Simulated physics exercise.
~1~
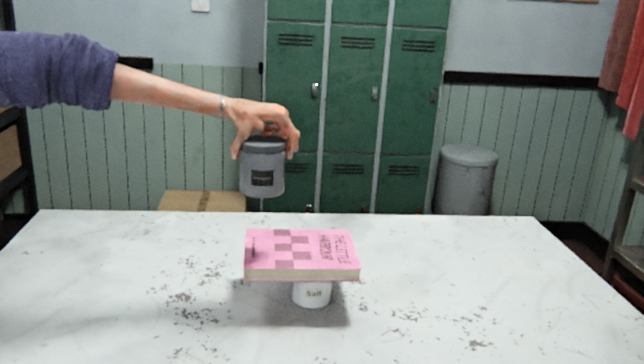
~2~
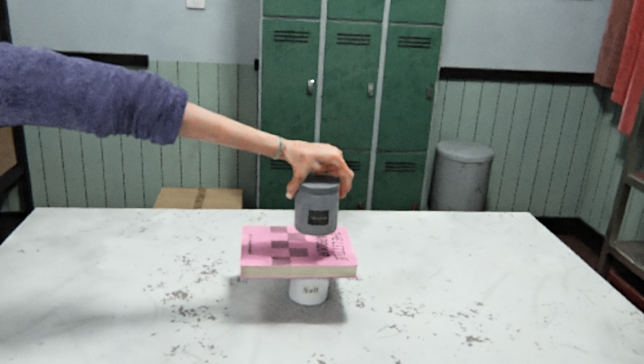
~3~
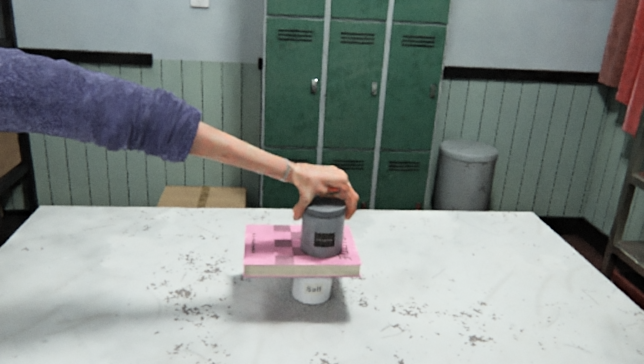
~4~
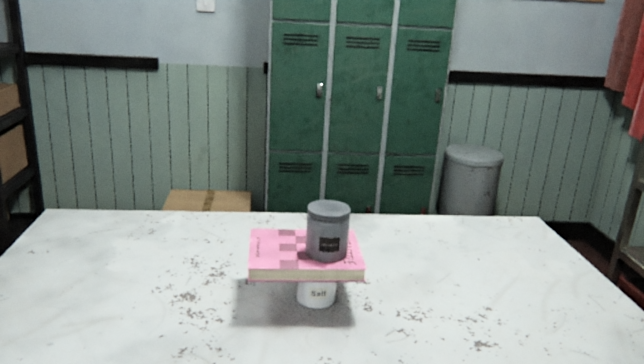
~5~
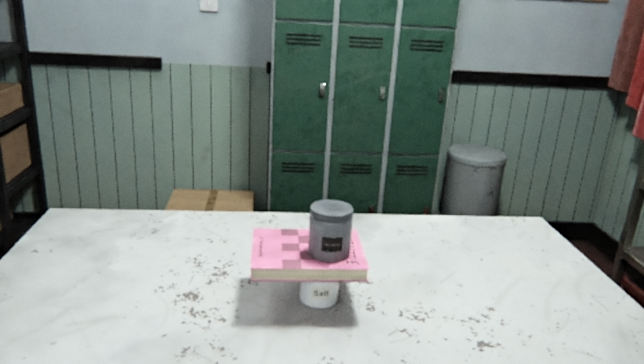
We see a pink book balanced on a small white jar on a table as a hand moves a grey jar rightward and lowers it onto the book. The hand lets go and withdraws, and the stack stays upright with all three objects in place.
